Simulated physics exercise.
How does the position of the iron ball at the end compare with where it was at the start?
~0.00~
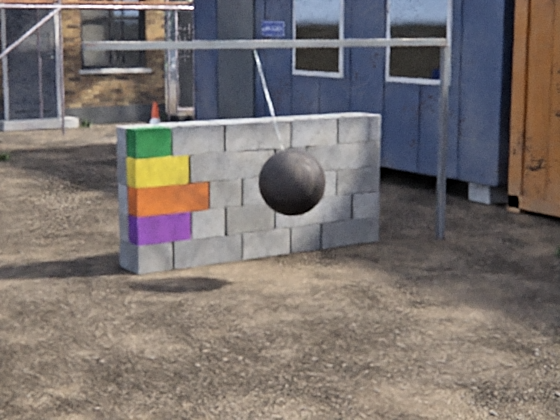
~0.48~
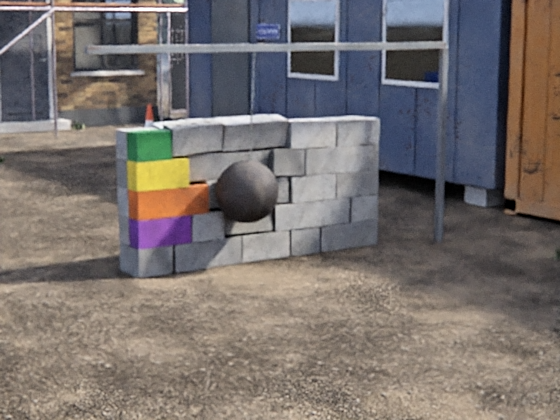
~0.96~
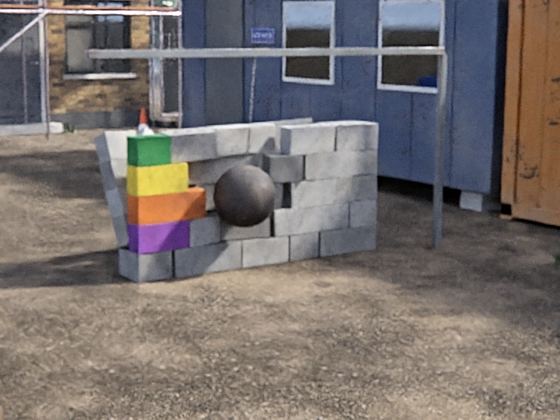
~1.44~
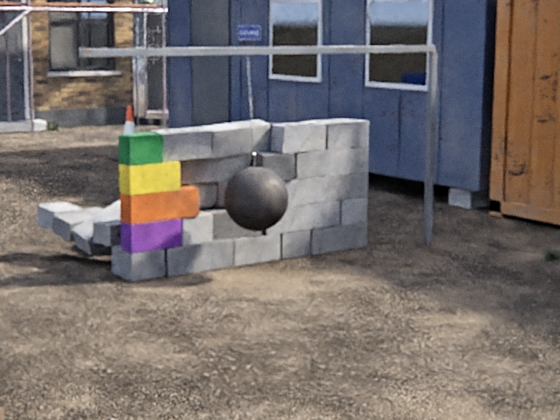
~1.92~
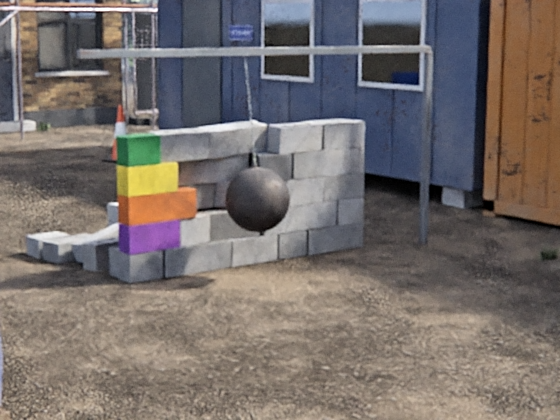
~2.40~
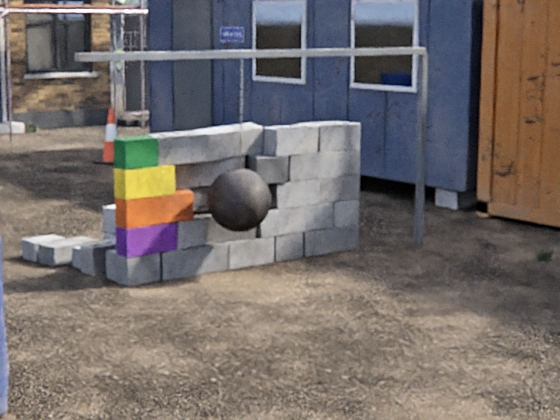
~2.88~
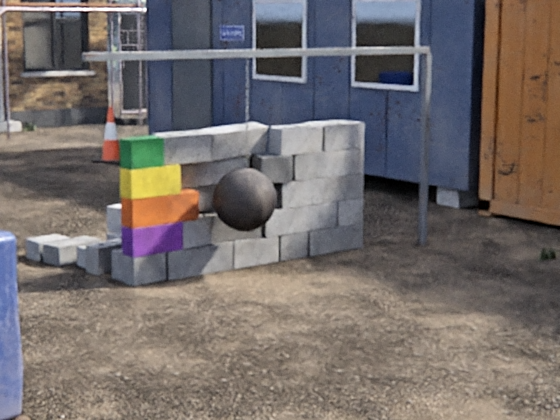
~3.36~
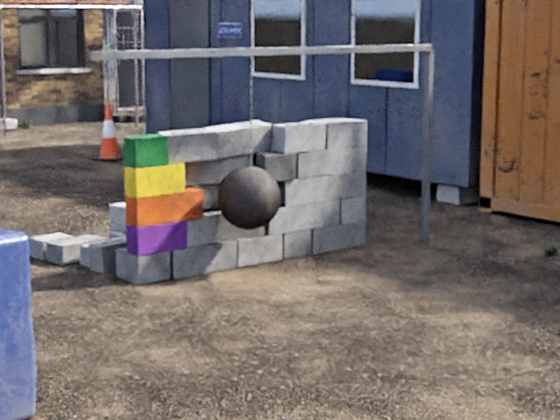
At the end the ball hangs further left and slightly lower than at the start, close to the coloured blocks and in front of the disturbed middle of the wall.
